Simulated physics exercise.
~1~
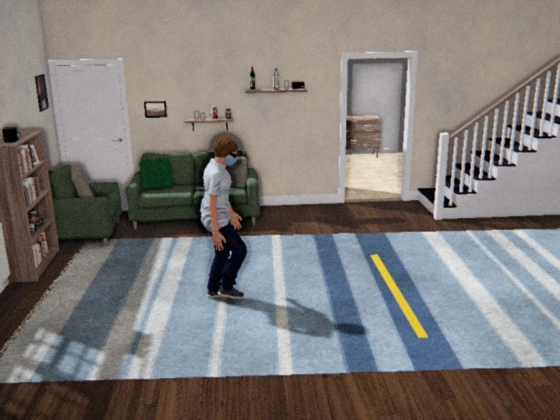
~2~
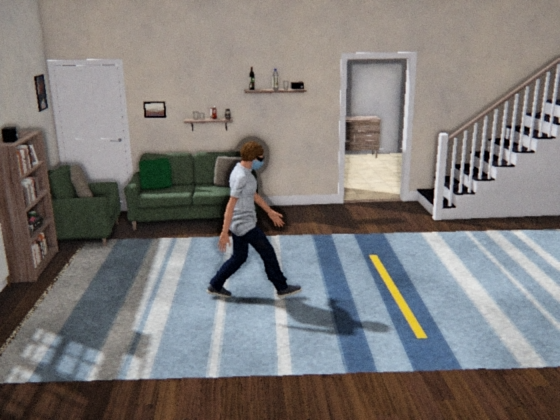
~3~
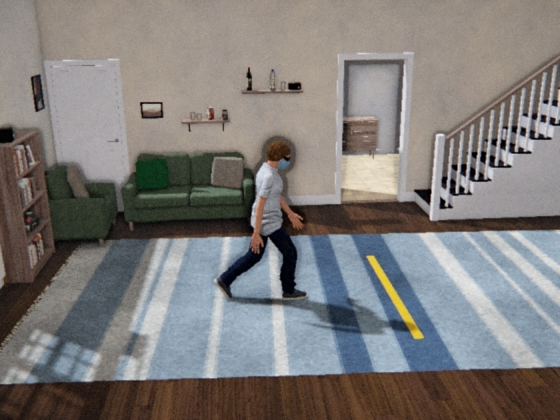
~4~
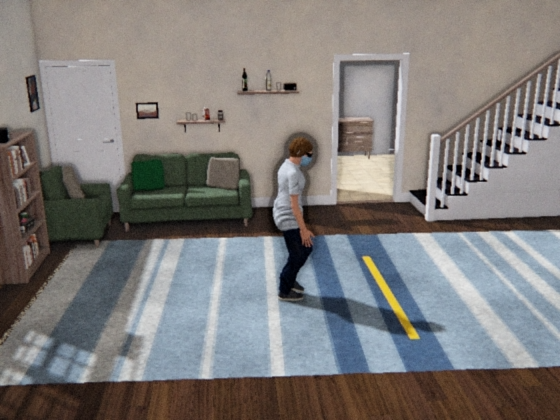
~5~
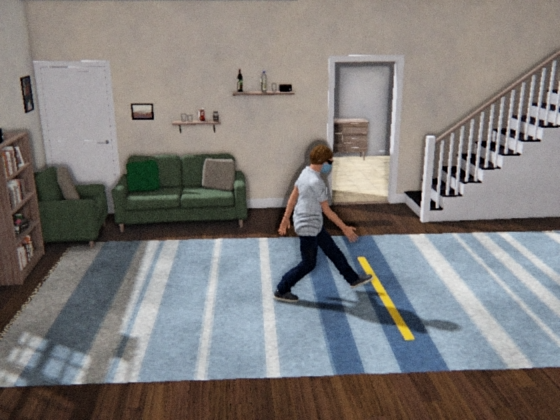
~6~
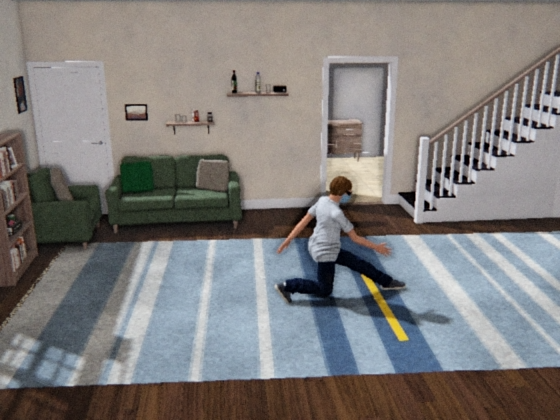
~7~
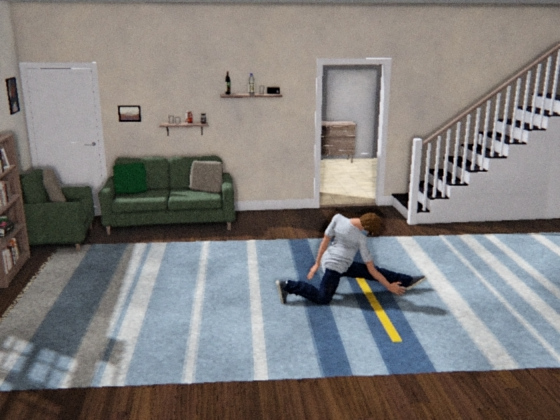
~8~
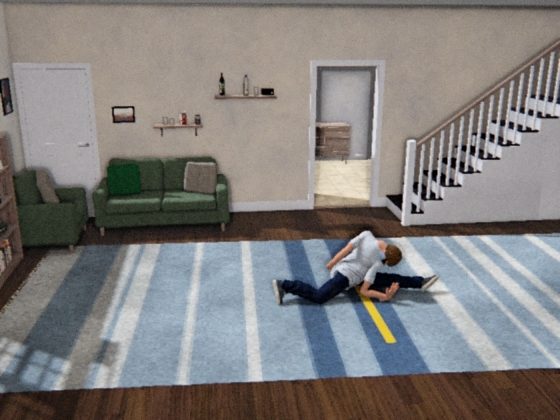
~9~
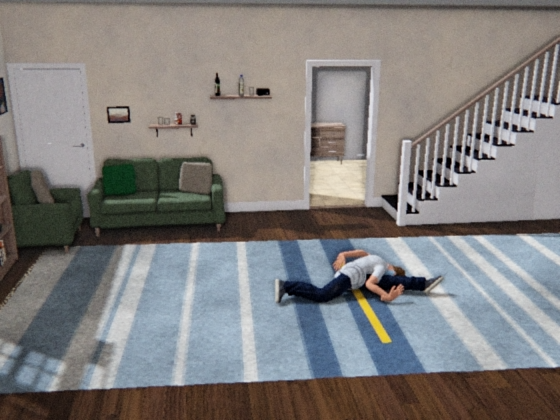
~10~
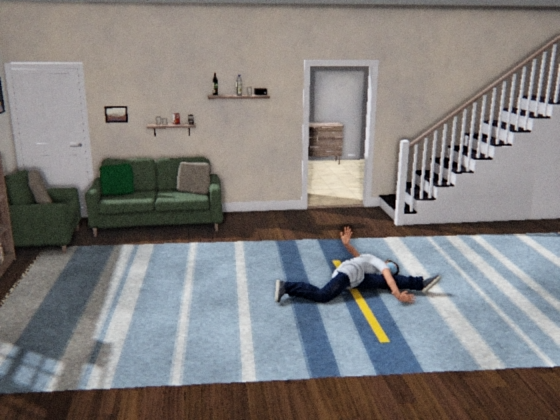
A person with reddish-brown hair, a pale T-shirt, dark trousers and a blue face covering walks right across a blue, white and grey striped rug toward a yellow strip. The living room is seen from a raised viewpoint, with green seating and a bookcase at left, an open doorway behind and a white-railed staircase at right. As the view pans slightly right, the person stretches one leg forward over the strip, drops low with arms spread and folds forward. The torso sinks to the rug, then rolls over, leaving the person sprawled with legs split, hips short of the strip and chest and head beyond it.
